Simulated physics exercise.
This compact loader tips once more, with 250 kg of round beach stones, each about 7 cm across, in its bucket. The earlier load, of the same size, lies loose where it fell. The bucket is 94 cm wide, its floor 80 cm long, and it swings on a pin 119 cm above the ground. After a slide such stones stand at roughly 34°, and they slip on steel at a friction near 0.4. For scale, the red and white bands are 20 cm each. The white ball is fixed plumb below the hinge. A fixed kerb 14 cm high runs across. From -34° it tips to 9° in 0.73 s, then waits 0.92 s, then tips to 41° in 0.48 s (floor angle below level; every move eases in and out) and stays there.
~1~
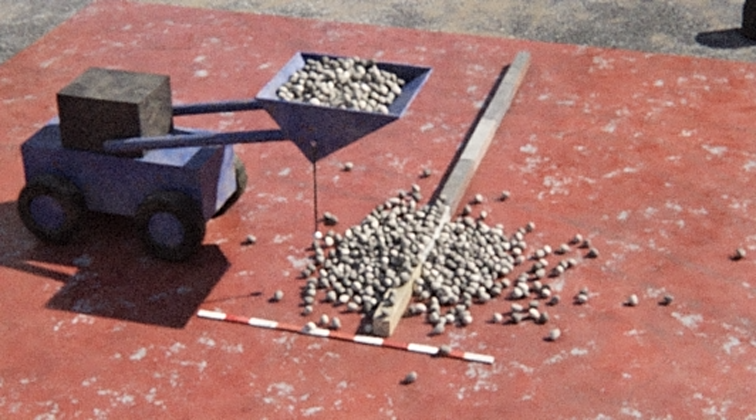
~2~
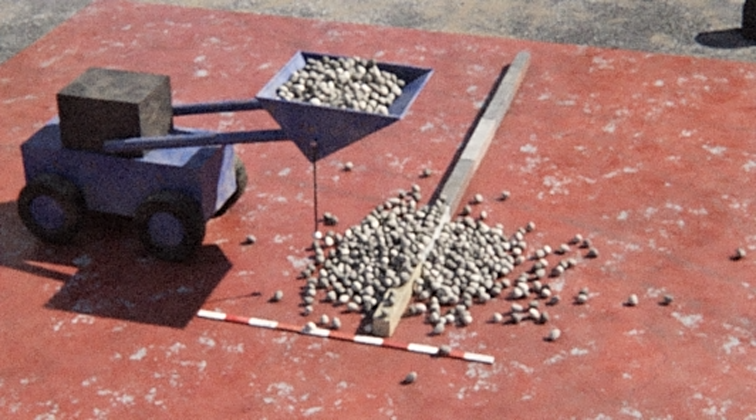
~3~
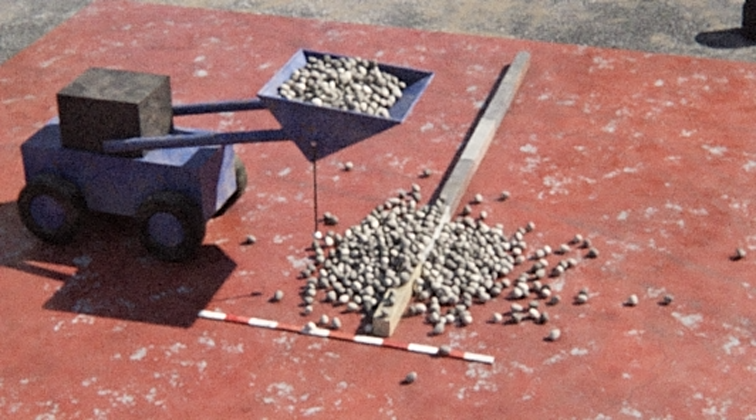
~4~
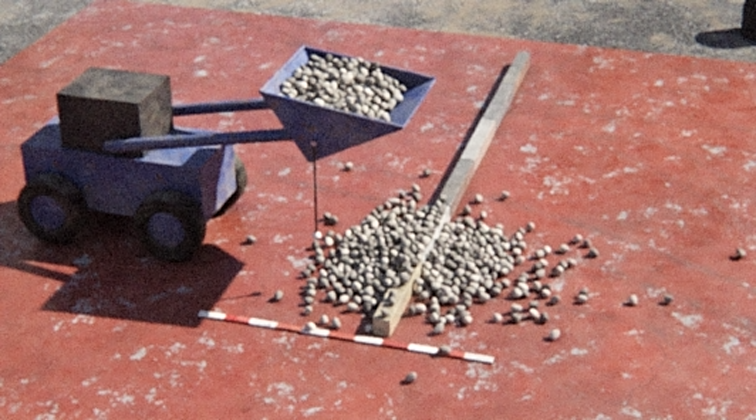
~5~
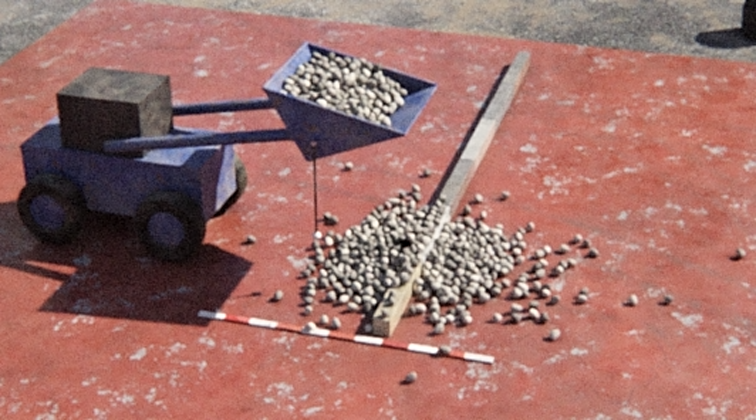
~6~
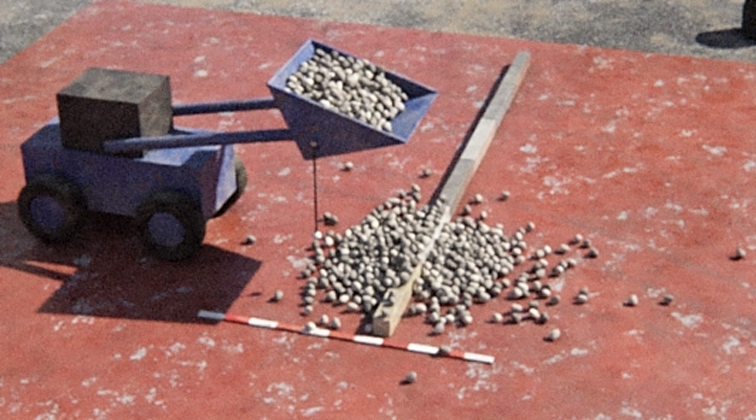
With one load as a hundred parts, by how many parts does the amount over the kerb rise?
Close to 82 parts in a hundred.
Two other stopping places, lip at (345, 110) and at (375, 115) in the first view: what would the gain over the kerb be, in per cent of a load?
First some 20, then 55 per cent.
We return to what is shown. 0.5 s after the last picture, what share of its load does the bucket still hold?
It holds some 100 per cent.
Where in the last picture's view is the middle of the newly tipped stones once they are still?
Around (455, 255).
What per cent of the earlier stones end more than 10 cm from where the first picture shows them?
About 5 per cent.
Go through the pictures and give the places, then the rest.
In the first picture, the bucket is at -34°, its lip at (400, 117); the top of the load is at (350, 67). The earlier load is highest near (412, 239), 21 cm above ground level, 62 % on this side of the kerb, 37 % over the kerb.
In the second picture, lip at (400, 119), floor tilted -33°, highest stones at (346, 69).
In the third picture, the bucket is at -31°, its lip at (402, 122); the top of the load is at (346, 66).
In the fourth picture, the bucket is at -27°, its lip at (403, 128); the top of the load is at (336, 67).
In the fifth picture, the bucket is at -22°, its lip at (405, 135); the top of the load is at (316, 68).
In the sixth picture, lip at (406, 143), floor tilted -17°, highest stones at (315, 63).
Then, 0.2 s after the last picture the floor is at 2°; in per cent of one load, 100 in the bucket, 62 on this side of the kerb, 37 over the kerb; the foremost stones are at (618, 294).
Then, 0.5 s after the last picture the floor is at 9°; in per cent of one load, 100 in the bucket, 62 on this side of the kerb, 37 over the kerb; the foremost stones are at (618, 294).
Then, 2.3 s after the last picture the floor is at 41°; in per cent of one load, 2 in the bucket, 91 on this side of the kerb, 107 over the kerb; the foremost stones are at (618, 298).
Then, 4.7 s after the last picture the floor is at 41°; in per cent of one load, 0 in the bucket, 80 on this side of the kerb, 119 over the kerb; the foremost stones are at (623, 304). Net gain over the kerb, 82.
